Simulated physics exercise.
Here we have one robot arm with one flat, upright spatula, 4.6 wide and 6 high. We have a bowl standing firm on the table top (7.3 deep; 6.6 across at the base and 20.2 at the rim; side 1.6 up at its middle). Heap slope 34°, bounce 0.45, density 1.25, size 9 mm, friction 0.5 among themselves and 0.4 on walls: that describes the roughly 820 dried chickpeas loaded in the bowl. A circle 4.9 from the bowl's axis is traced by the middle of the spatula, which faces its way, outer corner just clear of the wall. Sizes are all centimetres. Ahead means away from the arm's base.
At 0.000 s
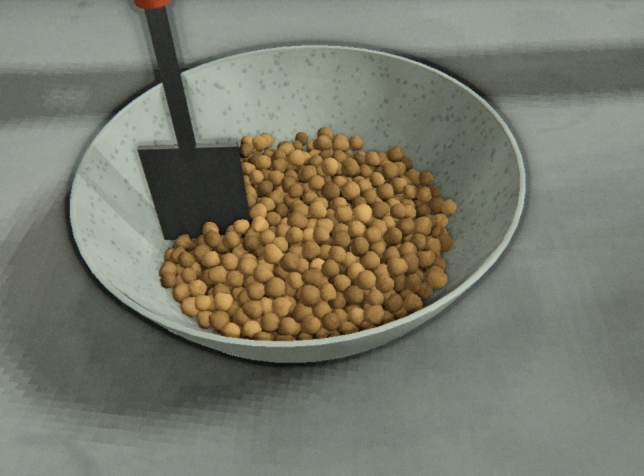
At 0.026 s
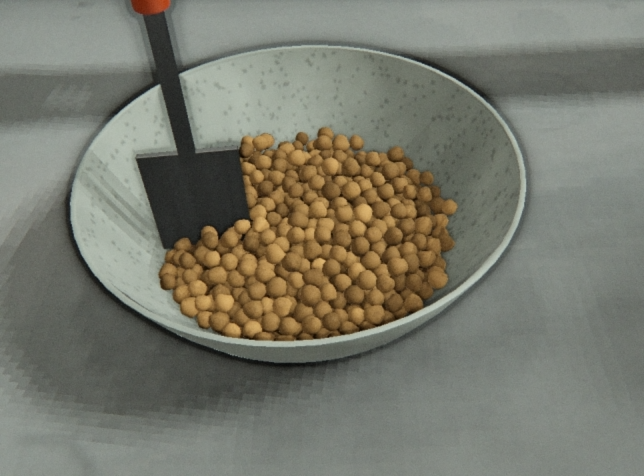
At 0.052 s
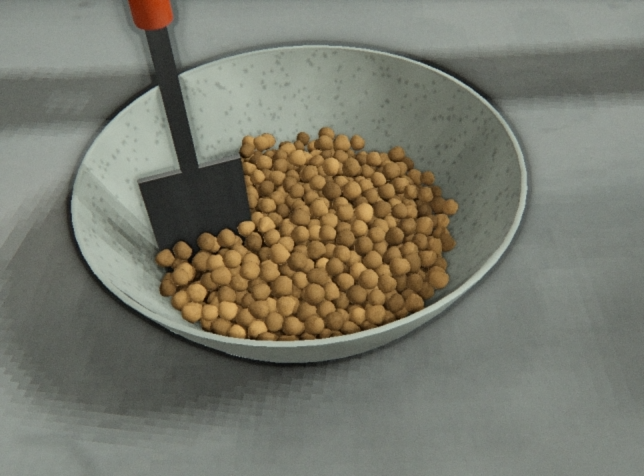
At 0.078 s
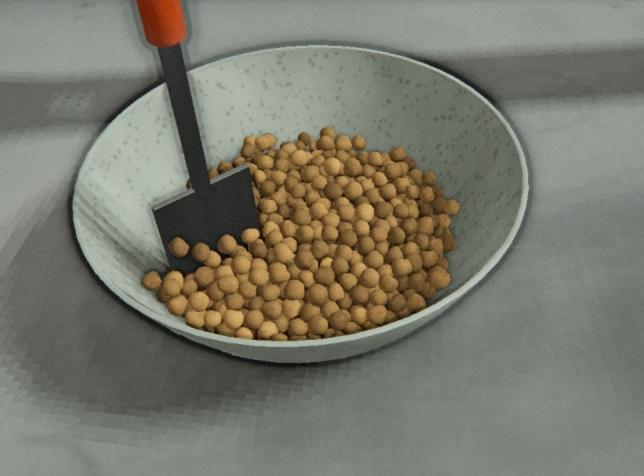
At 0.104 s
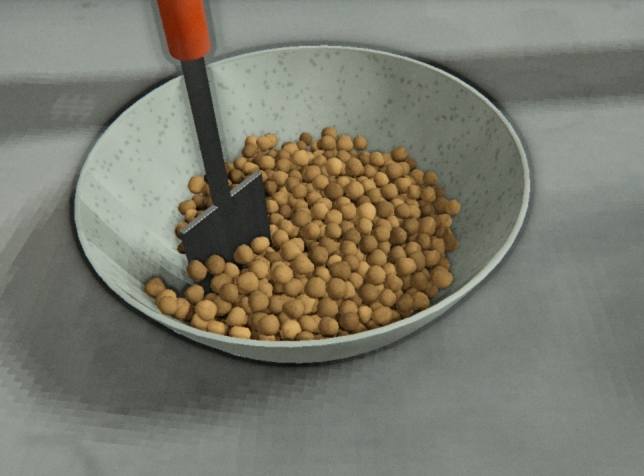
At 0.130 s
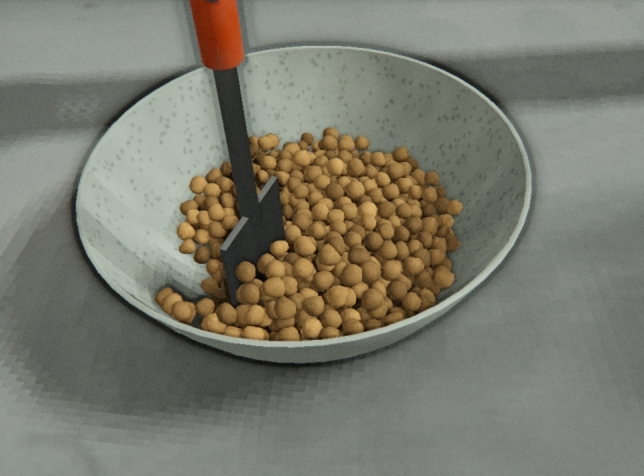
Black spatula with an orange handle sweeping rightward through dried chickpeas in a speckled pale bowl, turning edge-on as it pushes them.
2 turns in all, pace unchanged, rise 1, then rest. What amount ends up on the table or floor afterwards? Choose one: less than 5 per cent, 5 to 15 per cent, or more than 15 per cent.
The share is 5 to 15 per cent.
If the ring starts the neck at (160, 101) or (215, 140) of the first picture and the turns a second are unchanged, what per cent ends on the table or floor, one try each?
Some 0 and 0 per cent.
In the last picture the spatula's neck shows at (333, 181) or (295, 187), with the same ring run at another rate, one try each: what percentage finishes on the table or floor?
Around 25 and 20 percent, in that order.
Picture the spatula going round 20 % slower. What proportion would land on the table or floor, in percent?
In that case it comes to around 5 percent.
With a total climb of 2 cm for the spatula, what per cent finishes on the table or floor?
Roughly 5 per cent.
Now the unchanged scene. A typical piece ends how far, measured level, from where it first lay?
Distance: Close to 7 cm.
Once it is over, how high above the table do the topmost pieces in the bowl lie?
Roughly 6.0 centimetres.
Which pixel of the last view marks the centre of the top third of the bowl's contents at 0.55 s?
I'd point to somewhere close to (207, 180).
After 0.55 s, 323° round, highest piece 8 above the table; 766 in the bowl, 43 on the table or floor, 12 in flight or on the tool.
After 0.97 s, 220° round, highest piece 9 above the table; 741 in the bowl, 78 on the table or floor, 2 in flight or on the tool.
After 1.38 s, 0° round, highest piece 6 above the table; 736 in the bowl, 85 on the table or floor.
After 2.08 s, 0° round, highest piece 6 above the table; 736 in the bowl, 85 on the table or floor.
In the end, 736 in the bowl, 85 on the table or floor. That is 10 % on the table or floor.
